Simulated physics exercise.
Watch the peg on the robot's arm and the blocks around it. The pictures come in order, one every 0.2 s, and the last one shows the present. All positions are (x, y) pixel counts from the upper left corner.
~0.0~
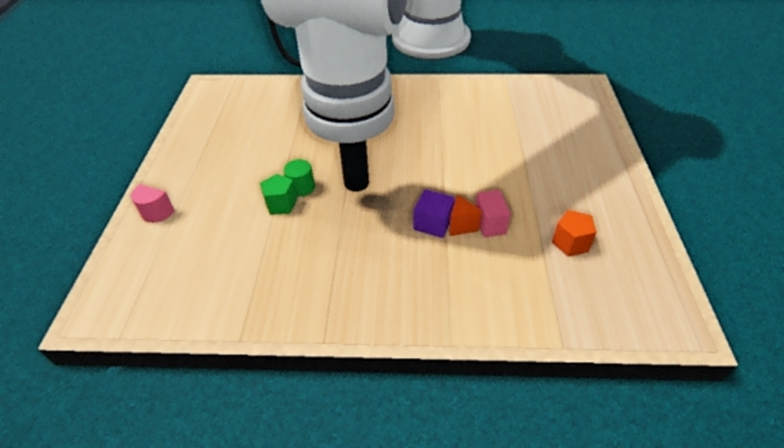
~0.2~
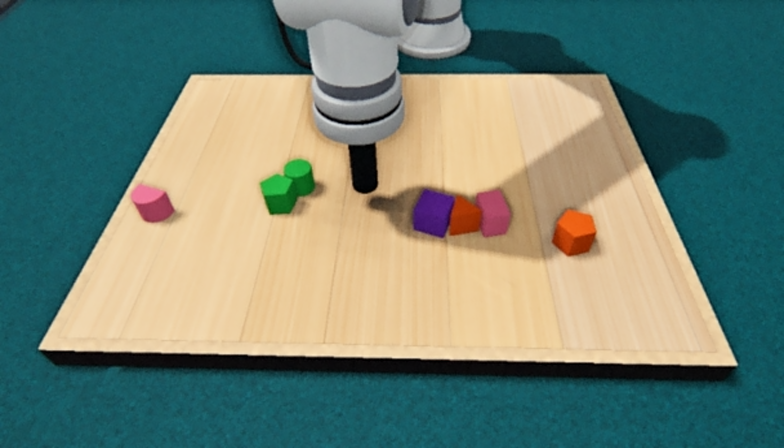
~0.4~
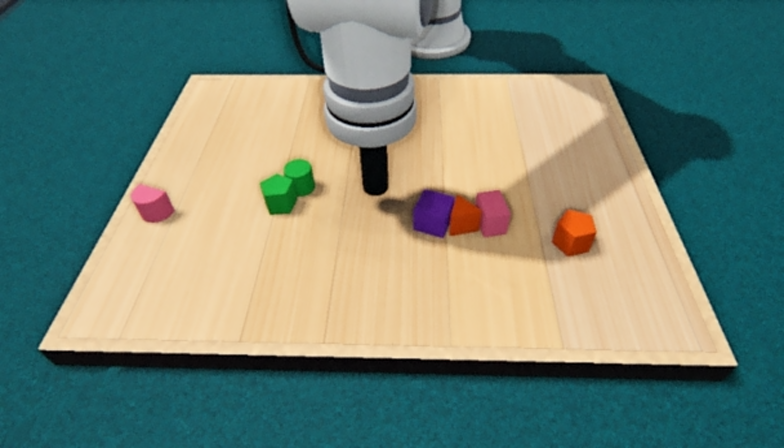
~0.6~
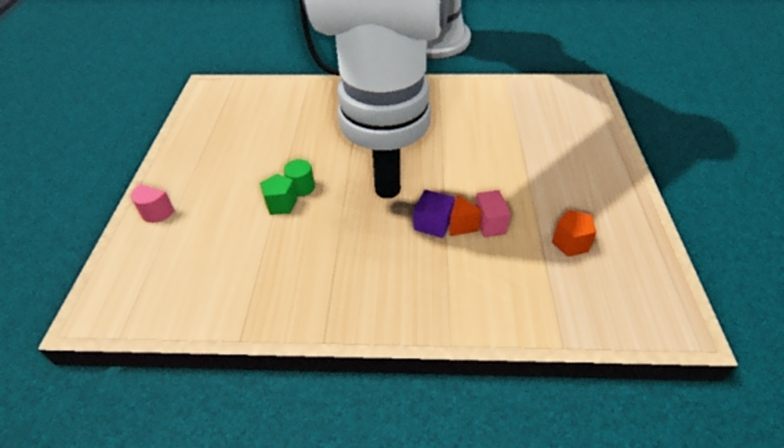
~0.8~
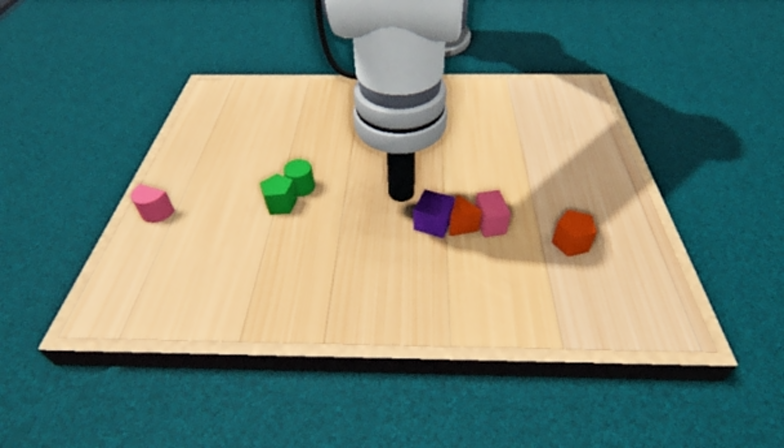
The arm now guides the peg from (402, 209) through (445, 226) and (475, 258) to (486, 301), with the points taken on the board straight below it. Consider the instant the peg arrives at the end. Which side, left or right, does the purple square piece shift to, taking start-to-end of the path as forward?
To the left.
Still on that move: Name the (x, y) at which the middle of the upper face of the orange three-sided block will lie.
It sits at (546, 247).
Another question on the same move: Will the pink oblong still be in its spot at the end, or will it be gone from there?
It's moved.
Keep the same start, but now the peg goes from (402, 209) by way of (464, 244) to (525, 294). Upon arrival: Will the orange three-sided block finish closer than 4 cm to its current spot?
The answer is no.
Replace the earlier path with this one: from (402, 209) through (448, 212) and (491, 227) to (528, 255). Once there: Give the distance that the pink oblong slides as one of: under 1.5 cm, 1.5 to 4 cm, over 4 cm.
Movement: Over 4 cm.
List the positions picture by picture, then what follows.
In the first frame, tip of the peg at (357, 184), middles of tops, purple square piece at (434, 203), orange three-sided block at (464, 207), pink oblong at (494, 203).
In the second frame, peg at (366, 186), nothing pushed.
In the third frame, peg at (376, 189), nothing pushed.
In the fourth frame, peg at (388, 191), nothing pushed.
In the fifth frame, peg at (402, 194), purple square piece at (434, 203), orange three-sided block at (464, 207), pink oblong at (494, 203).
What follows on the original path. One third of the way, peg at (446, 211); purple square piece at (473, 220); orange three-sided block at (501, 227), turned 15° clockwise; pink oblong at (502, 203), turned 35° anticlockwise.
Two thirds of the way, peg at (478, 243); purple square piece at (512, 248), turned 15° anticlockwise; orange three-sided block at (541, 245); pink oblong at (502, 203), turned 35° anticlockwise.
At the end, peg at (489, 287); purple square piece at (519, 254), turned 25° anticlockwise; orange three-sided block at (546, 247), turned 20° anticlockwise; pink oblong at (502, 203), turned 35° anticlockwise.
